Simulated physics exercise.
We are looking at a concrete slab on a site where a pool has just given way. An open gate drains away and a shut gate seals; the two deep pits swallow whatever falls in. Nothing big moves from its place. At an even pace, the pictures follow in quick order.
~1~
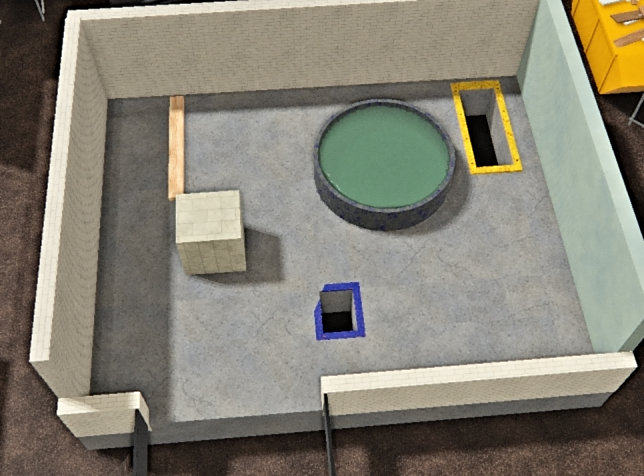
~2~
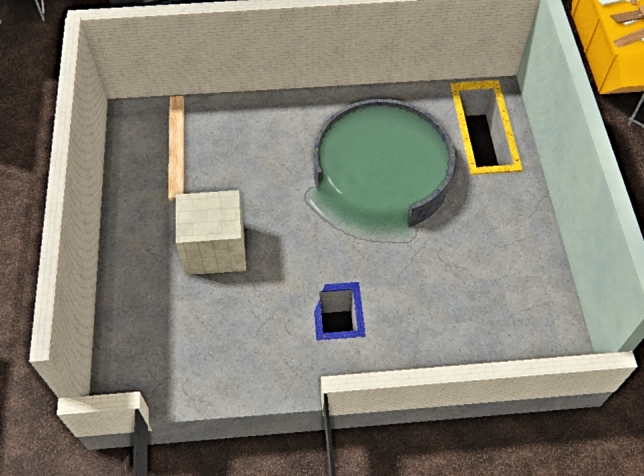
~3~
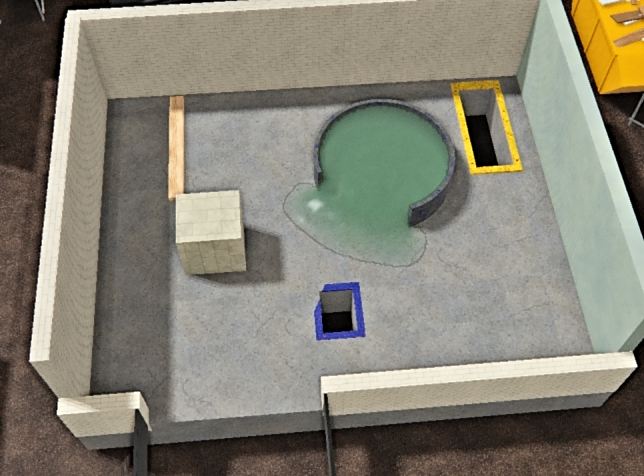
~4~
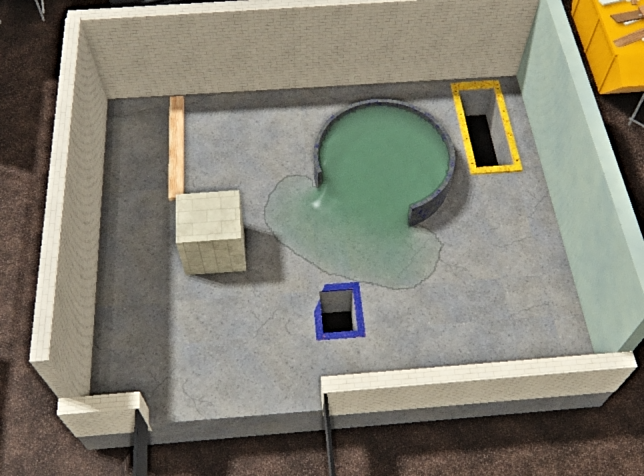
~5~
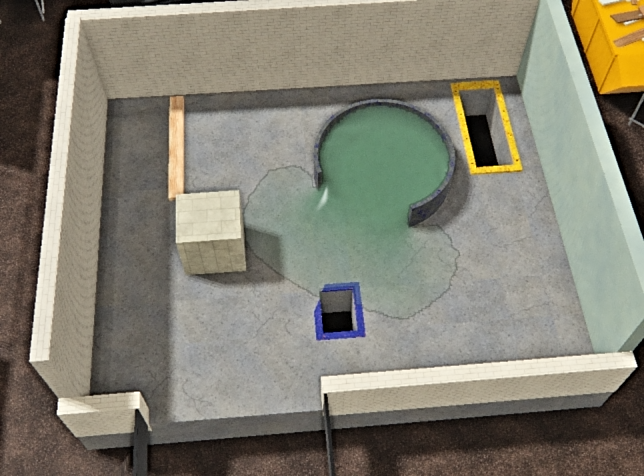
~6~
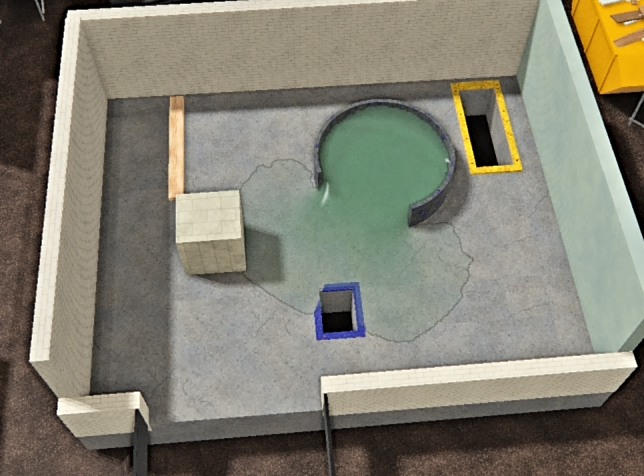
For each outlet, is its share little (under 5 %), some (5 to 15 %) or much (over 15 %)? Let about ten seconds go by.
Shares: The gate gets much; the blue pit gets much; the yellow pit gets little.
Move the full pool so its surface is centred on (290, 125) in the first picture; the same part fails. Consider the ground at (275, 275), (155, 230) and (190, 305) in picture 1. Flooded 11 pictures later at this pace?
As listed: Flooded, under water, dry.
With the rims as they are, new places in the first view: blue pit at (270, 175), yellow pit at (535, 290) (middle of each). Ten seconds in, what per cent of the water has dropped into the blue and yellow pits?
Estimated shares - blue: 2 %; yellow: 6 %.
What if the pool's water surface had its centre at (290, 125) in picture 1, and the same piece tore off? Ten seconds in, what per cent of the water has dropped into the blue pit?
Result, blue pit: 14 percent after ten seconds.
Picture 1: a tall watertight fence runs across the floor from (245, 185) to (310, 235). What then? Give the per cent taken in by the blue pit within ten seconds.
The blue pit gets 30 per cent.
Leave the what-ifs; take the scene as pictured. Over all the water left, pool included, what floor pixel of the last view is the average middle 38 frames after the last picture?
I'd put my finger on (359, 263).
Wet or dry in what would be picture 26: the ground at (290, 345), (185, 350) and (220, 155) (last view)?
Points in order - 1: Inundated; 2: Inundated; 3: Inundated.
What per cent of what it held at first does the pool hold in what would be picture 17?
That comes to some 44 per cent.
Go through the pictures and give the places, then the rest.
The first frame shows still water in the round tank at (384, 156).
In the second frame, the front is at (309, 195), out from the gap at (357, 216).
In the third frame, the front is at (290, 205), out from the gap at (356, 218).
In the fourth frame, the front is at (269, 215), out from the gap at (356, 219).
In the fifth frame, water pours out at (356, 219) and has run to (420, 305).
In the sixth frame, the front is at (420, 329), out from the gap at (356, 219).
A moment on, water covers 25 % of the floor; the gate 0 %, the blue pit 4 %, the yellow pit 0 %.
Next, water covers 35 % of the floor; the gate 2 %, the blue pit 9 %, the yellow pit 0 %.
Then, water covers 45 % of the floor; the gate 11 %, the blue pit 15 %, the yellow pit 0 %.
Later, water covers 60 % of the floor; the gate 22 %, the blue pit 20 %, the yellow pit 0 %.
In the end, water covers 65 % of the floor; the gate 30 %, the blue pit 24 %, the yellow pit 0 %.
